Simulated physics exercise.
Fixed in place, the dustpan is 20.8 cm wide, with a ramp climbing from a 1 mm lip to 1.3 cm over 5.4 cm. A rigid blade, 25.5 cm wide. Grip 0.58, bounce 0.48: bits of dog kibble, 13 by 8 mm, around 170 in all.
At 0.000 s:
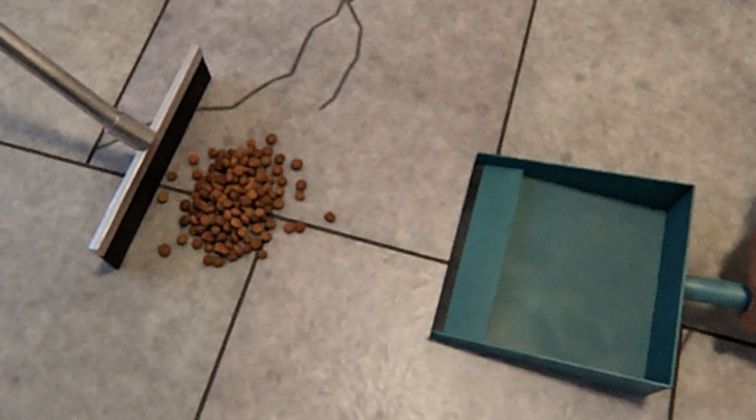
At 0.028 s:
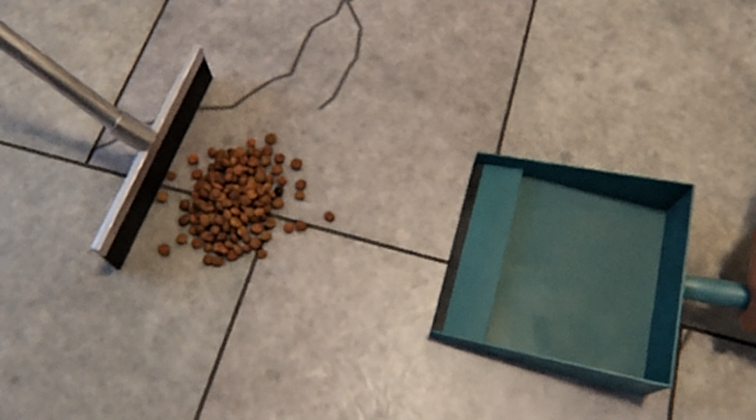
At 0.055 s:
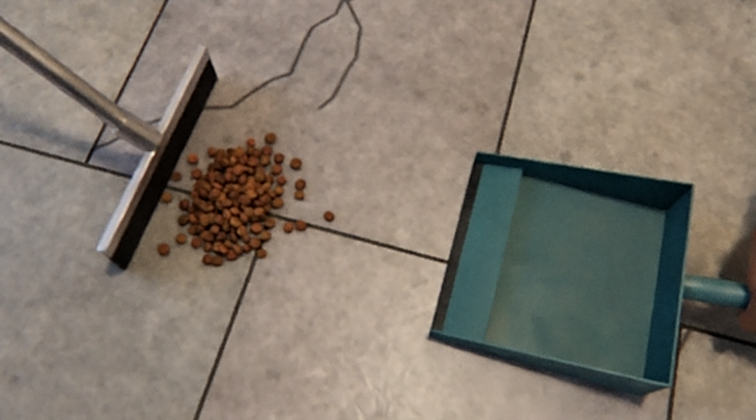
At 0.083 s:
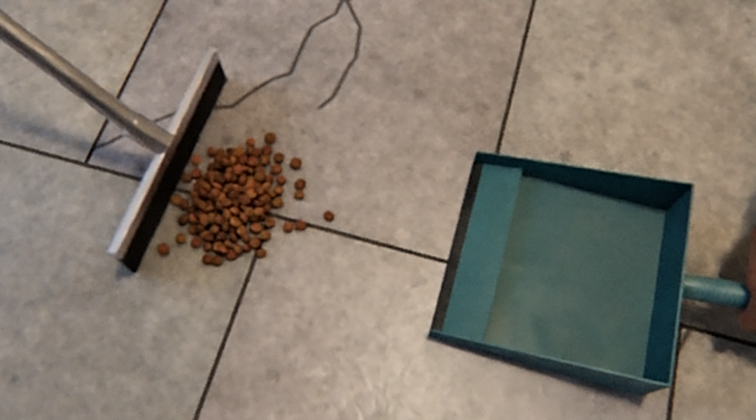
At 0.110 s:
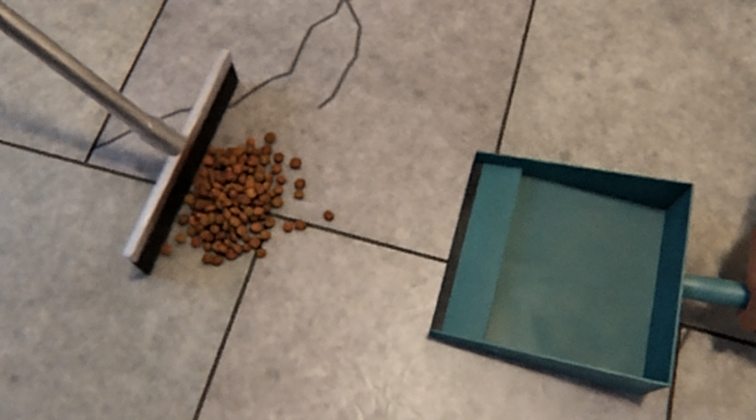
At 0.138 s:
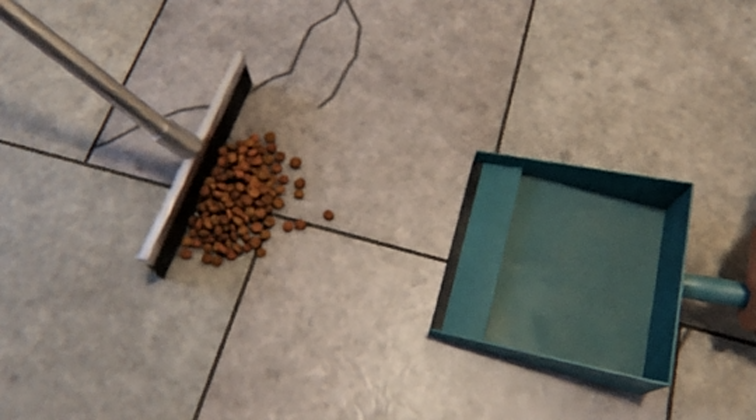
The video shows a long-handled blade standing left of a loose pile of brown kibble on gray tiles, then sliding a short way right and pressing into the pile's left edge, while a teal dustpan stays still at right.
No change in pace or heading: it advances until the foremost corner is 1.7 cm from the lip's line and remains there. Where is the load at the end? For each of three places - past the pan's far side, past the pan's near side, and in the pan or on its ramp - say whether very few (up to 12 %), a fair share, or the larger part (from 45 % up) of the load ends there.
Past the pan's far side: Very few, past the pan's near side: Very few, in the pan or on its ramp: The larger part.
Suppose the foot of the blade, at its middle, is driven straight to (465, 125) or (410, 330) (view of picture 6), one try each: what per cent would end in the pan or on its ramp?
I'd expect about 20 percent, then about 35 percent.
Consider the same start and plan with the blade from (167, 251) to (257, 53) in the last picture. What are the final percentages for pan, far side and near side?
Split: Pan = 50, far = 10, near = 5.
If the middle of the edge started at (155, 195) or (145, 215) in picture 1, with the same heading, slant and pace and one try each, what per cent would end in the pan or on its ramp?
Around 60 percent, then around 55 percent.
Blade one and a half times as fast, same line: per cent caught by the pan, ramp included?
Share: About 60 %.
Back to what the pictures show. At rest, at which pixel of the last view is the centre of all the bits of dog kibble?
Centre at rest, approx.: (458, 245) px.
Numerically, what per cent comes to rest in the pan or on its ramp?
Share at rest: Approx. 50 per cent.
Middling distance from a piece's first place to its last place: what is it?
About 26 cm.
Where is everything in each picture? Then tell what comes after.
In the first picture, blade from (99, 250) to (197, 53), moved 0.0 cm, 0 of the pieces shifted so far; middle of the pieces at (234, 195); pan at (572, 276).
In the second picture, blade from (101, 250) to (199, 53), moved 0.2 cm, 0 of the pieces shifted so far; middle of the pieces at (234, 194).
In the third picture, blade from (107, 251) to (204, 54), moved 0.9 cm, 2 of the pieces shifted so far; middle of the pieces at (234, 194).
In the fourth picture, blade from (117, 254) to (214, 56), moved 2.1 cm, 3 of the pieces shifted so far; middle of the pieces at (233, 194).
In the fifth picture, blade from (132, 256) to (227, 58), moved 3.6 cm, 9 of the pieces shifted so far; middle of the pieces at (233, 193).
In the sixth picture, blade from (148, 260) to (241, 60), moved 5.3 cm, 102 of the pieces shifted so far; middle of the pieces at (236, 193); pan at (570, 275). Its pace works out near 0.61 m/s, heading 3 degrees away from the viewer's side.
Then, at 0.36 s, middle of the blade 15 cm from the lip; 0 % over the lip, far side 0 %, near side 5 %.
Then, at 0.50 s, middle of the blade 7 cm from the lip; 0 % over the lip, far side 0 %, near side 5 %.
After 0.77 s, middle of the blade 2 cm from the lip; 50 % over the lip, far side 0 %, near side 5 %.
At rest (1.2 s), far side 0 %, near side 5 %, pan 50 %, in front of the lip or behind the blade 40 %.
